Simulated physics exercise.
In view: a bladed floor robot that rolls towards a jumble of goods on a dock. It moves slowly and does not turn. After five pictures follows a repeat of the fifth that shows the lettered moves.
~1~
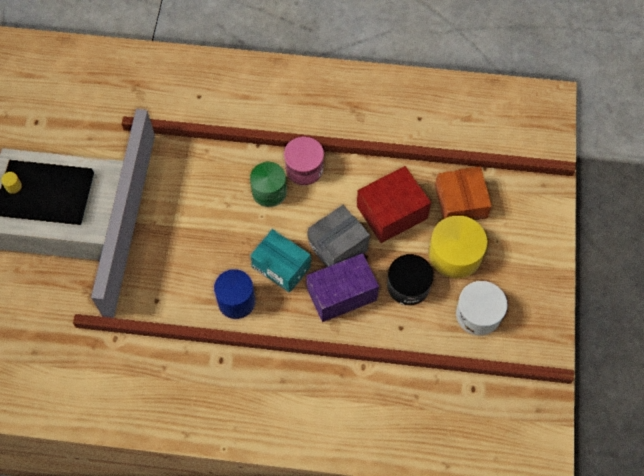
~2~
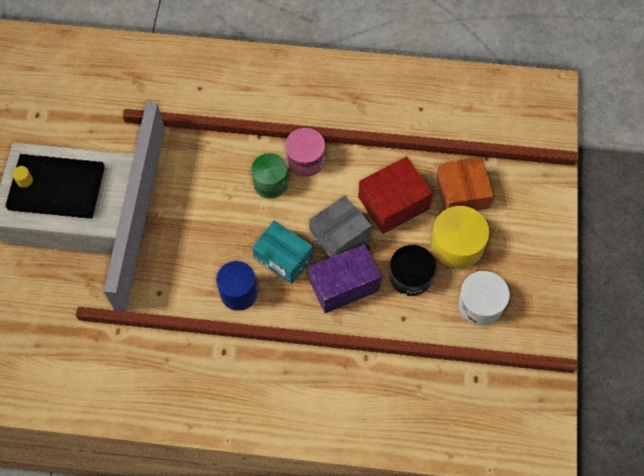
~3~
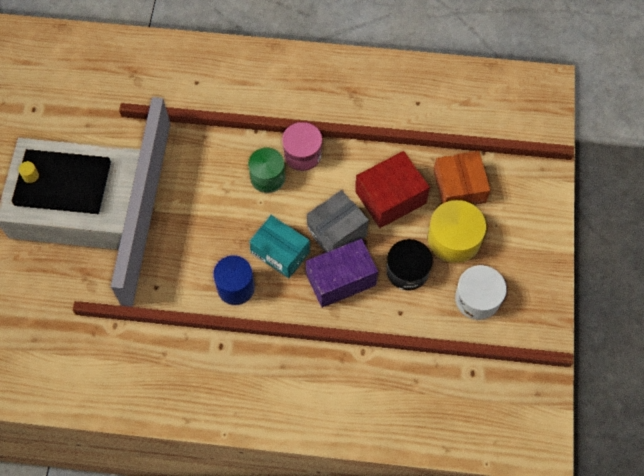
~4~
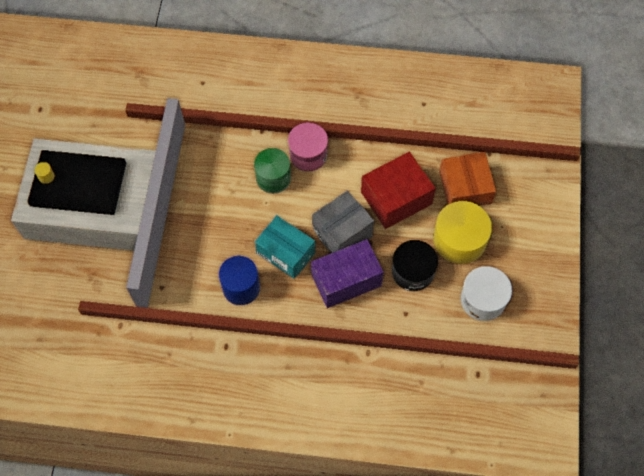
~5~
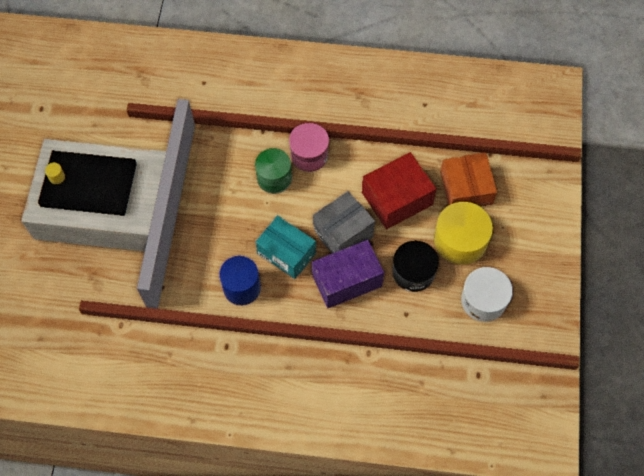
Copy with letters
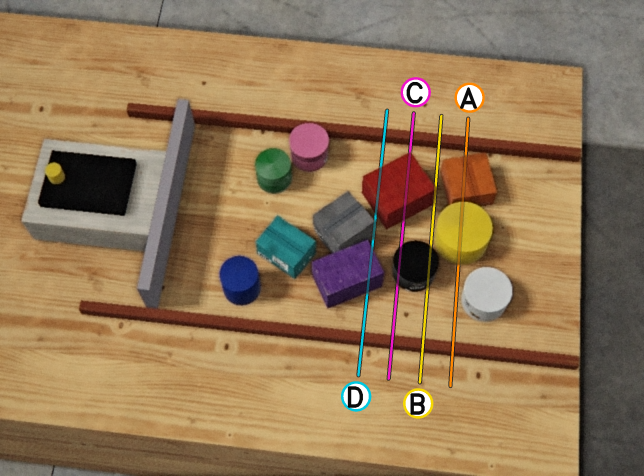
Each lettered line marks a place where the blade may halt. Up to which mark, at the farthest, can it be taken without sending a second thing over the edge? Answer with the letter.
The farthest such stop is A.
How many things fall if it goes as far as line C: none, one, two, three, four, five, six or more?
In all, none.
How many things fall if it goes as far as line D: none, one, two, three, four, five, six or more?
By then, none.
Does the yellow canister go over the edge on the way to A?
By then, no.
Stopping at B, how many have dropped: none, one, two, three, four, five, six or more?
In all, none.
On the copy, A at (460, 244); B at (431, 241); C at (402, 238); D at (374, 235).
On A. First, robot (199, 194); blue canister (286, 286); green canister (301, 179).
Then, robot (305, 205); white pail (495, 298); orange box (500, 175).
Finally, robot (388, 213); orange box (580, 183); yellow canister (573, 241); none fallen.
By contrast, B is within the limit but short; C is within the limit but short; D is within the limit but short.
